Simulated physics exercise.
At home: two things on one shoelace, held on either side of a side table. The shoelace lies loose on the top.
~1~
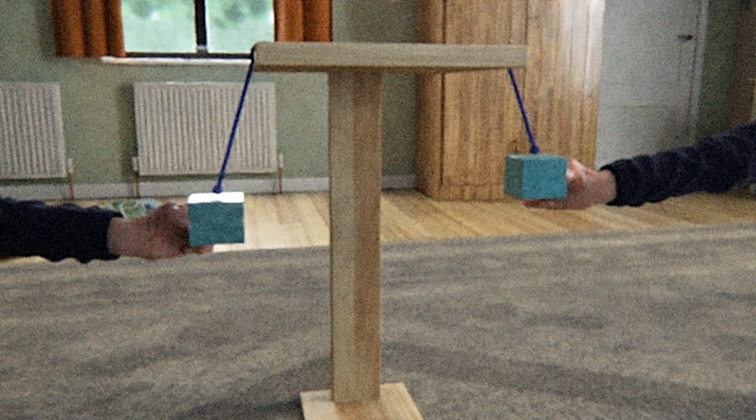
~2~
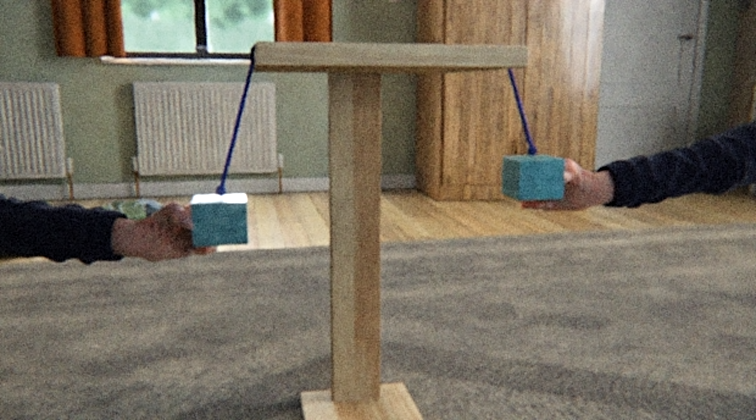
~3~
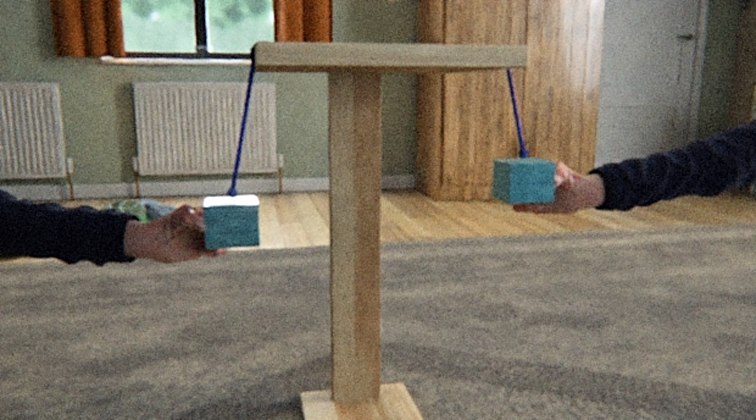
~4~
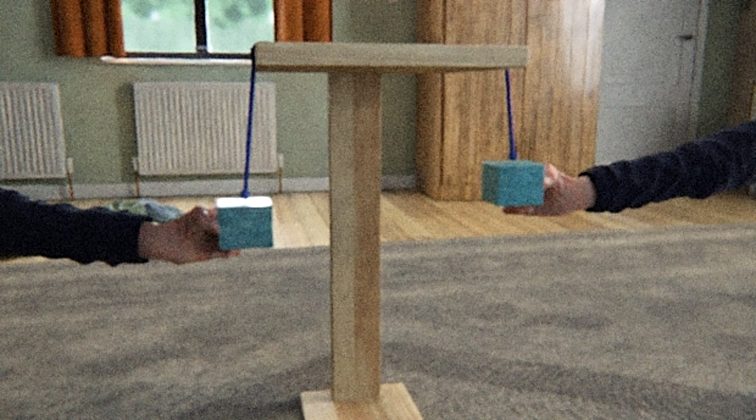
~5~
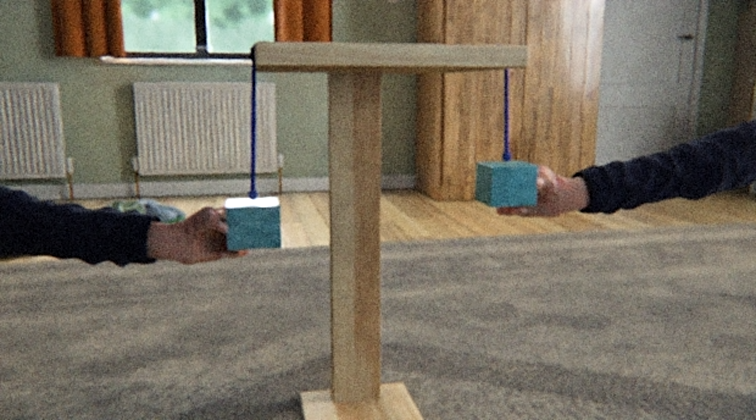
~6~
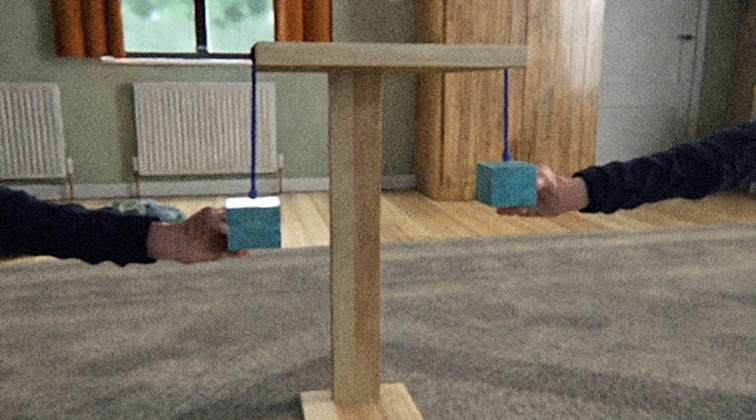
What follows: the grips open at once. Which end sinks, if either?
In the end the shoelace keeps its balance.
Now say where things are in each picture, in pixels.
In the first picture, left block (217, 219); right block (535, 176); shoelace over the top (374, 46).
In the second picture, left block (221, 219); right block (533, 177).
In the third picture, left block (233, 222); right block (523, 180).
In the fourth picture, left block (246, 223); right block (512, 183).
In the fifth picture, left block (254, 223); right block (506, 183).
In the sixth picture, left block (254, 223); right block (505, 183); shoelace over the top (374, 46).
Then, 0.58 s past the final frame, left block at the same height near (265, 223); right block at the same height near (499, 184).
Then, 1.24 s past the final frame, left block at the same height near (258, 223); right block at the same height near (500, 184).
When it is over, left block at the same height near (258, 223); right block at the same height near (505, 183). The shoelace stays as it is.
